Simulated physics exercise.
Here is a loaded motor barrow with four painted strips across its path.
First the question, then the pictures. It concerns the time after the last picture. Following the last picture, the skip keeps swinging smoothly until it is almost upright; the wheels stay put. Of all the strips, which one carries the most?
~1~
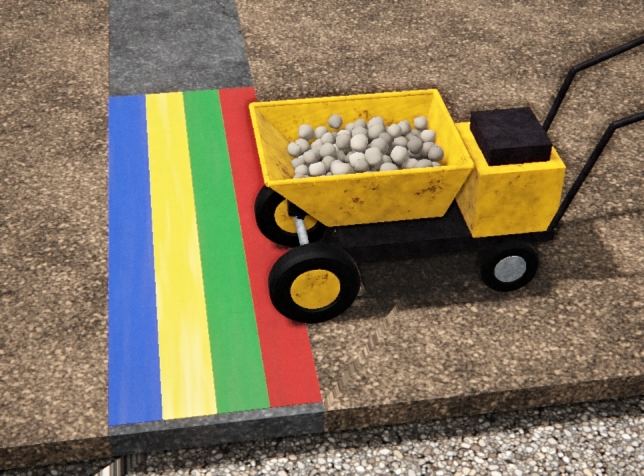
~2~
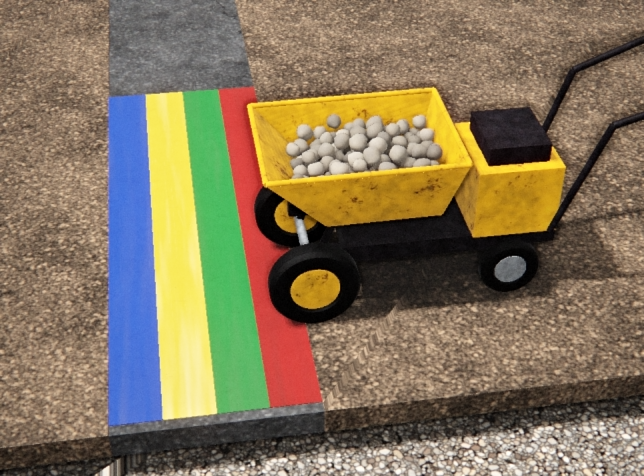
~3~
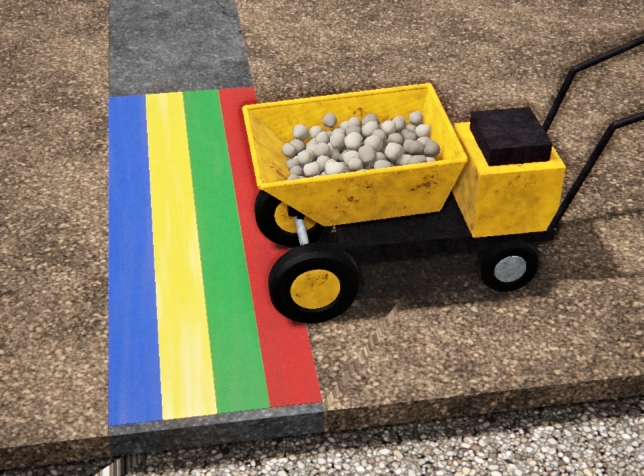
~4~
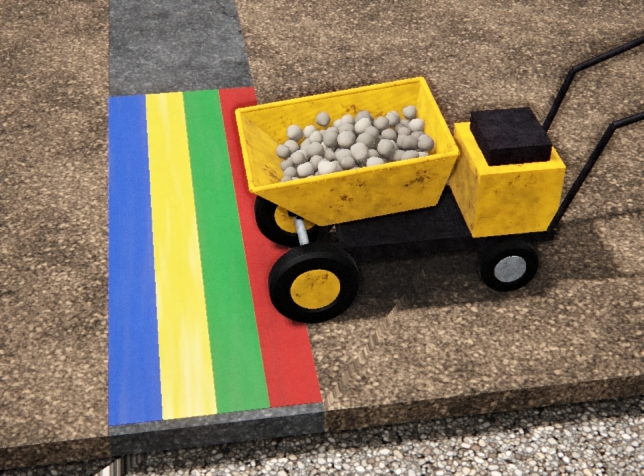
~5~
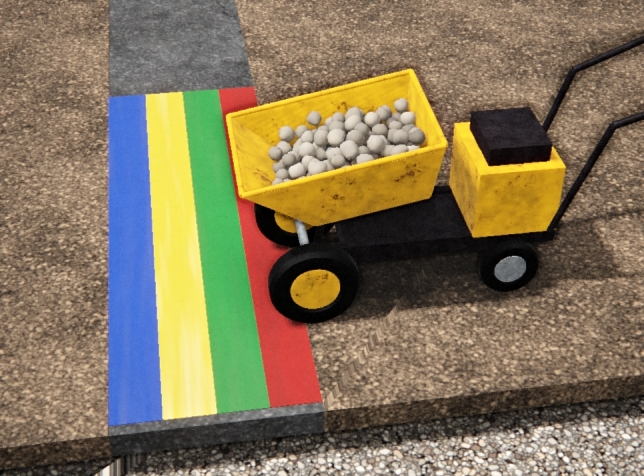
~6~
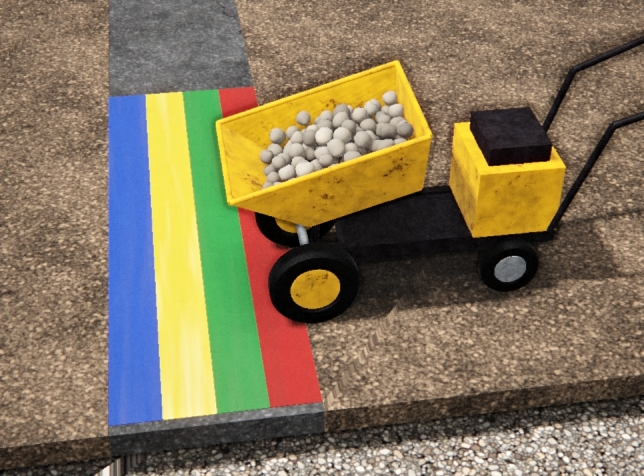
I would say the blue one.
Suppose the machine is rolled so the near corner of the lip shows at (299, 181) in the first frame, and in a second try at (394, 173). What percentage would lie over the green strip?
Position 1 near 0 %, position 2 near 30 %.
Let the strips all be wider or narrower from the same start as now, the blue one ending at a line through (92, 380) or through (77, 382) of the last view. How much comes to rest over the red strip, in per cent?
0 % and 0 %.
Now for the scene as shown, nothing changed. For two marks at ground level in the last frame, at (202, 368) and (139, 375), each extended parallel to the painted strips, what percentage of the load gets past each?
The first comes to 90 per cent, the second to 60 per cent.
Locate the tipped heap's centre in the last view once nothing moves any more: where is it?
I'd put the middle somewhere around (109, 293).
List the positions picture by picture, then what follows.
Lip of the skip at (268, 184), level; top of the load at (371, 158), river pebbles; red strip at (287, 354); green strip at (237, 359); yellow strip at (186, 365); blue strip at (134, 370), in the first frame.
Lip of the skip at (266, 185), level; top of the load at (377, 145), in the second frame.
Lip of the skip at (261, 187), tipped barely; top of the load at (378, 160), in the third frame.
Lip of the skip at (253, 191), tipped a little; top of the load at (390, 149), in the fourth frame.
Lip of the skip at (242, 196), tipped a little; top of the load at (381, 144), in the fifth frame.
Lip of the skip at (231, 203), tipped clearly; top of the load at (369, 140); red strip at (287, 354); green strip at (237, 359); yellow strip at (186, 365); blue strip at (134, 370), in the sixth frame.
Soon, skip tipped steeply; all in the skip.
A while on, skip tipped right over; about half in the skip; a small part over the yellow strip; about a third over the blue strip; a small part off the paint.
Towards the end, skip tipped right over; a small part in the skip; a small part over the yellow strip; about a third over the blue strip; about half off the paint.
Finally, skip tipped right over; a small part in the skip; none over the red strip; none over the green strip; a small part over the yellow strip; about a third over the blue strip; about half off the paint.
